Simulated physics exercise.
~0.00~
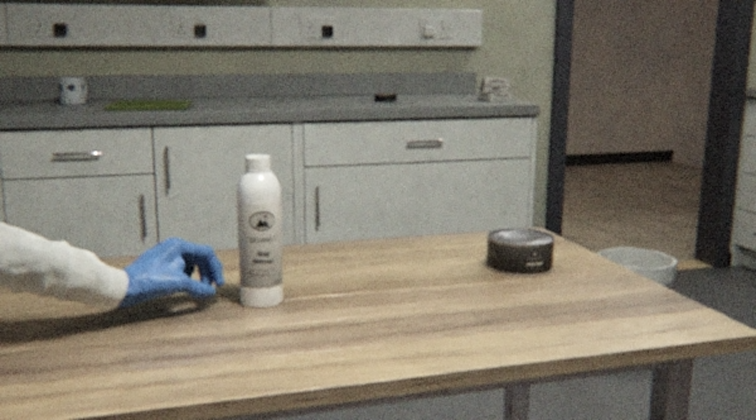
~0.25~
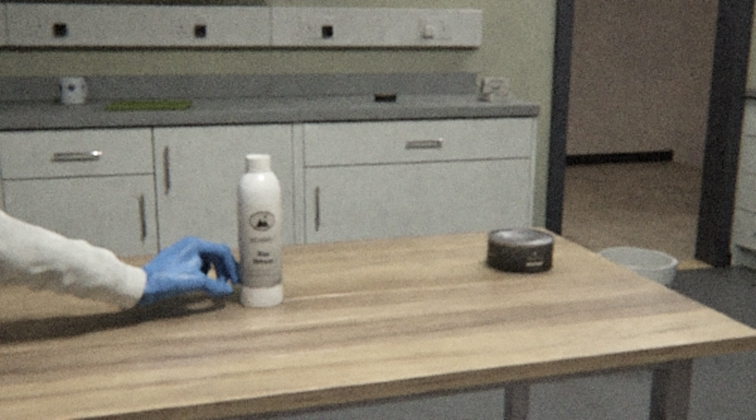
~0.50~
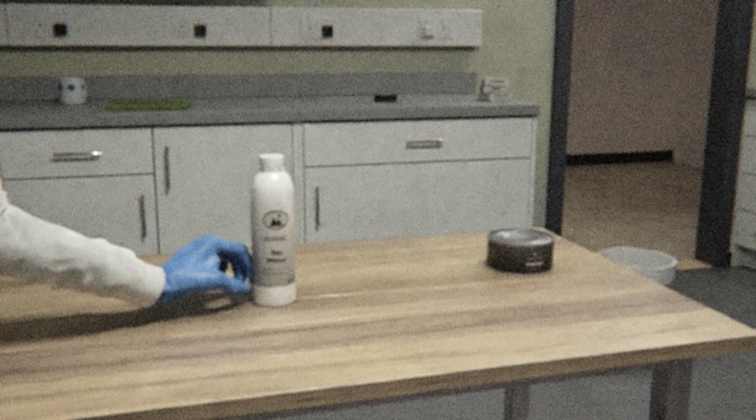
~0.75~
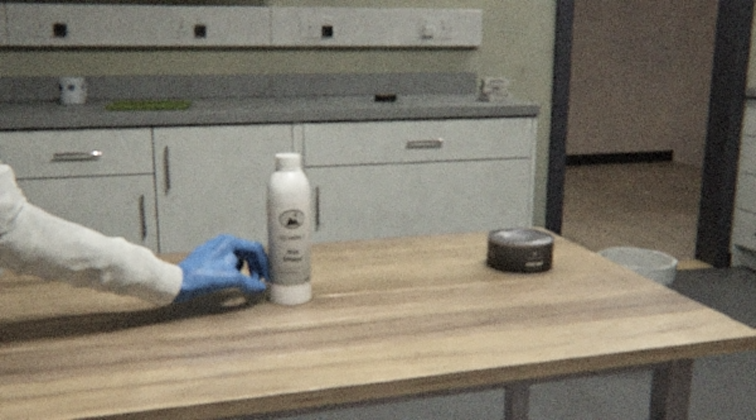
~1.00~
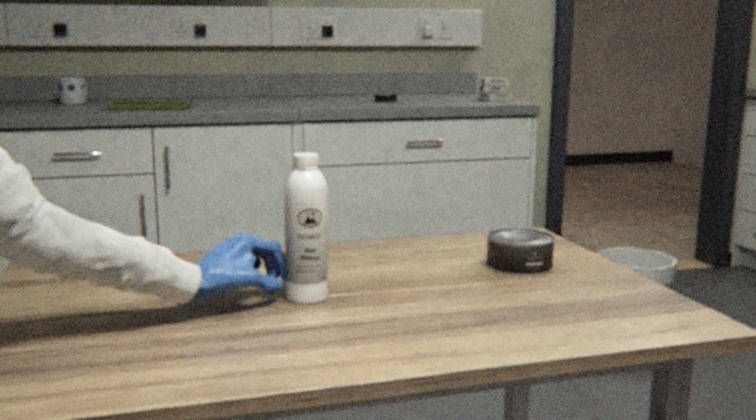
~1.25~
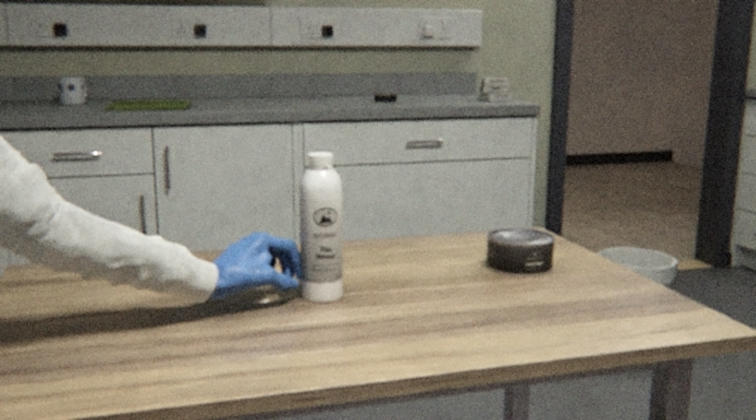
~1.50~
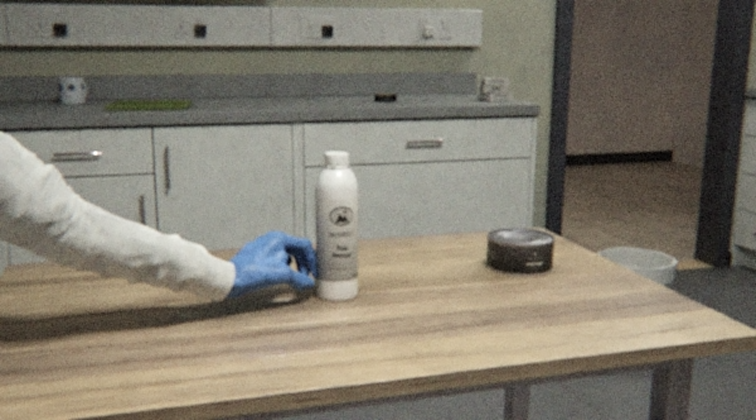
Blue-gloved hand sliding an upright white bottle rightward across a wooden table toward a still black tub, the bottle staying standing.
